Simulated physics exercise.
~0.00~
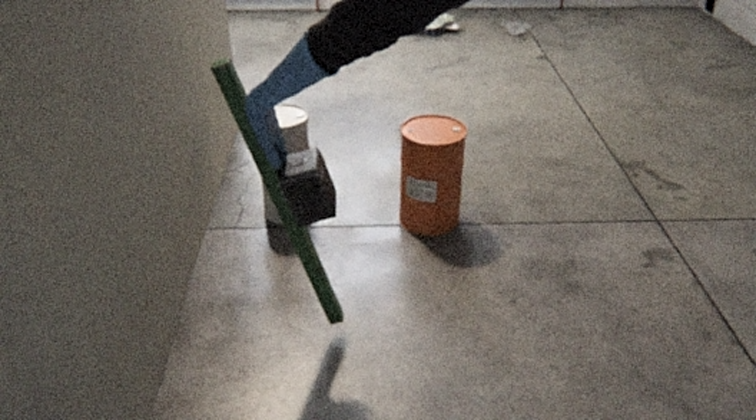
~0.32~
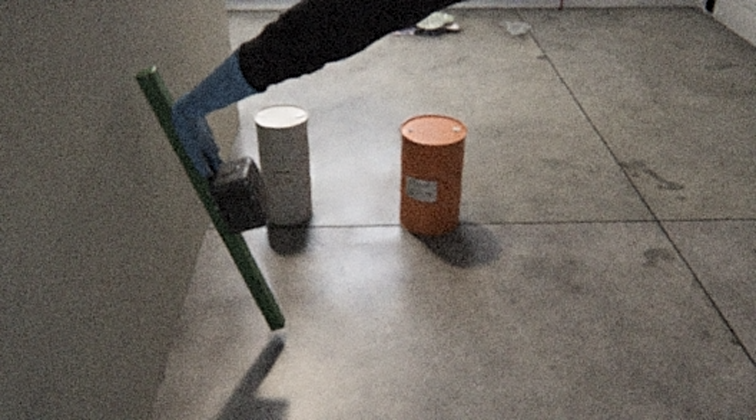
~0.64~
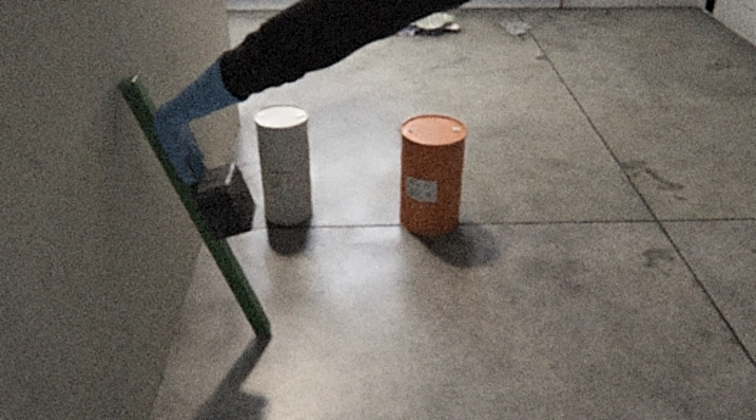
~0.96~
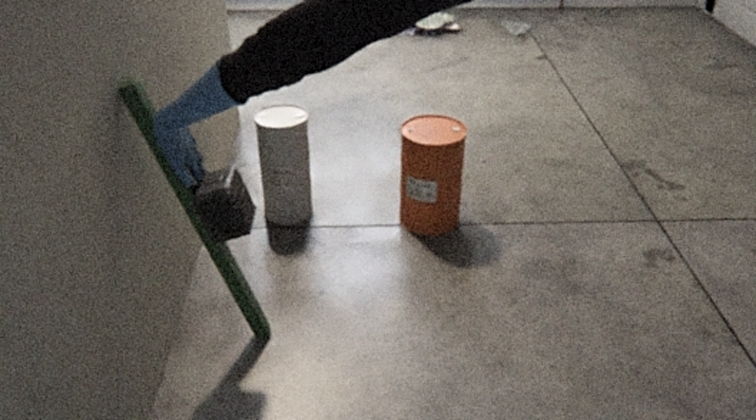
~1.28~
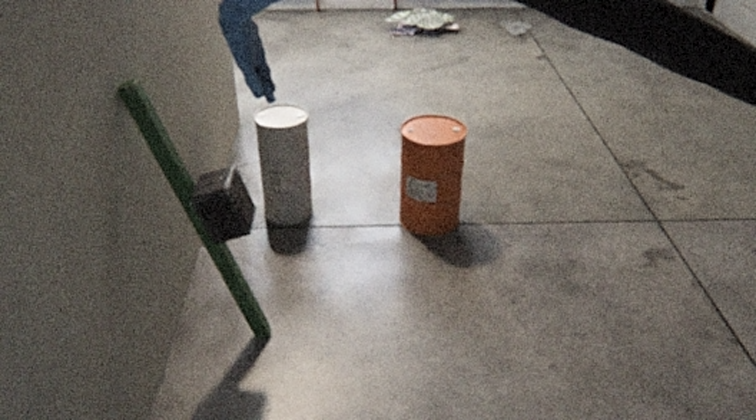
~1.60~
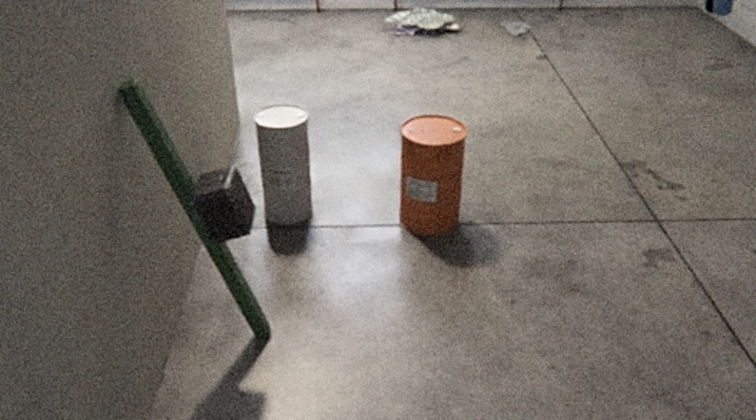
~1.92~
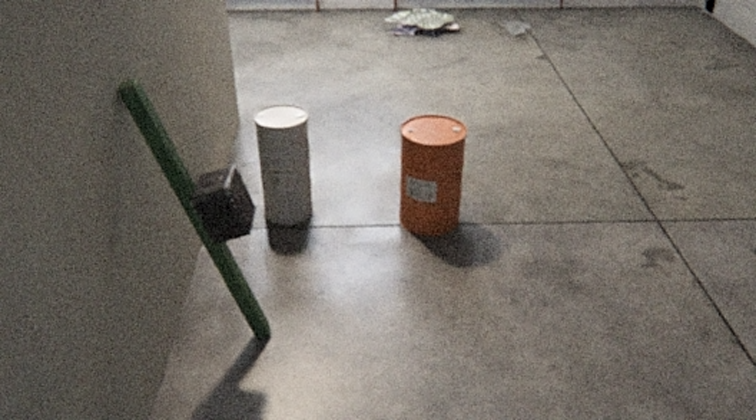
In this clip, a gloved hand moves a green pole with a dark block attached leftward and leans it against a bare wall, near a white canister and an orange canister. The hand lets go and withdraws, and the pole stays leaning while both canisters remain in place.
